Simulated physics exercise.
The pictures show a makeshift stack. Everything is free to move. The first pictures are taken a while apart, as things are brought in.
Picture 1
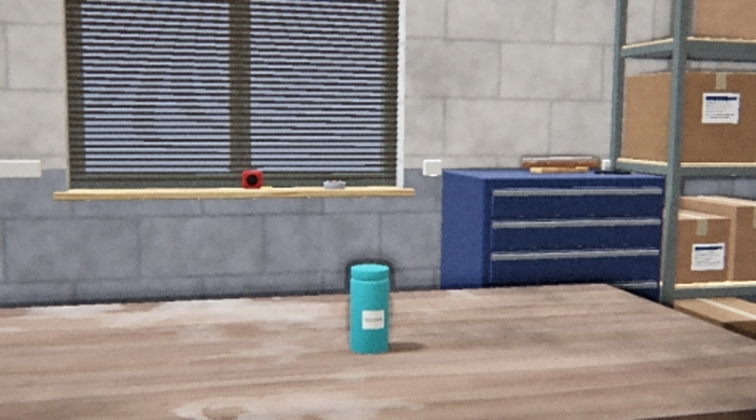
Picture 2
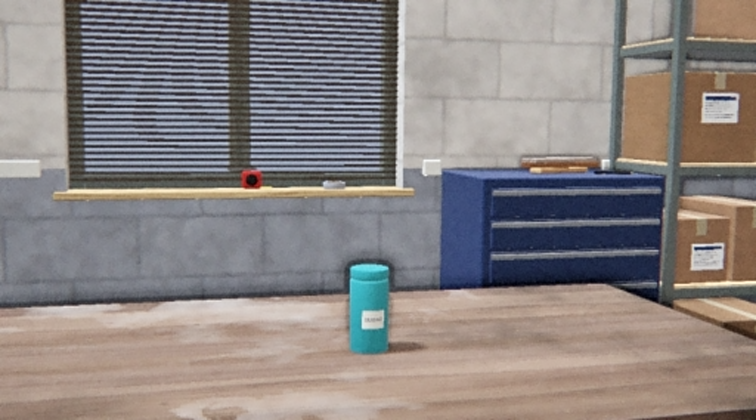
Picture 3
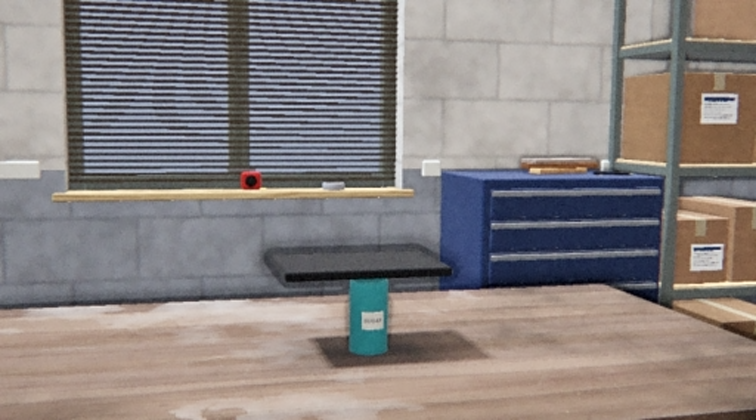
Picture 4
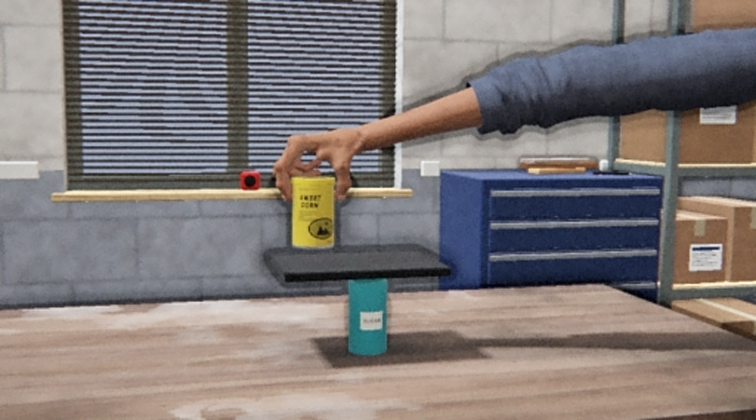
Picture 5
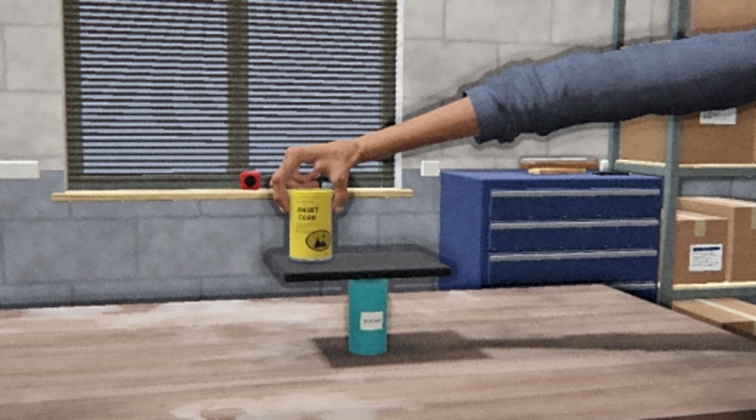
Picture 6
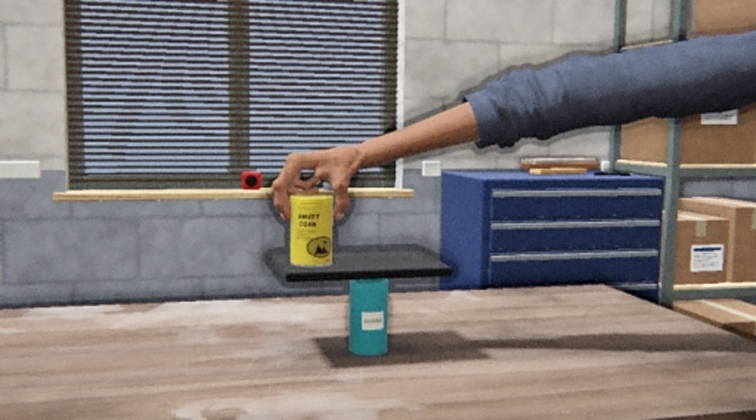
In a room with a window and a blue drawer cabinet, a teal canister stands on a wooden table, then a black lid rests across its top. A hand lowers a yellow tin onto the lid's left side, still gripping it.
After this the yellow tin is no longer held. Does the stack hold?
Outcome: The stack loses its balance.
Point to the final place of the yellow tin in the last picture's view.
At about (271, 344).
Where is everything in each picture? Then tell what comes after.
In the first picture, the last thing is not in view yet.
In the second picture, the last thing is not in view yet.
In the third picture, the last thing is not in view yet; black lid (358, 264).
In the fourth picture, coming down; yellow tin (314, 212); black lid (357, 265).
In the fifth picture, coming down; yellow tin (311, 224); black lid (357, 265).
In the sixth picture, set down, still held; yellow tin (312, 231); black lid (358, 265).
Then, 0.30 s past the last view, yellow tin now fallen; black lid rocked 60° from its first pose.
Then, 0.40 s past the last view, black lid on its side.
Then, 0.70 s past the last view, black lid now fallen.
Then, 0.80 s past the last view, things are still on the move.
Finally, fallen, black lid and yellow tin; turquoise jar still in place. Final places as the last picture's camera would see them, yellow tin near (271, 344). The stack comes apart.
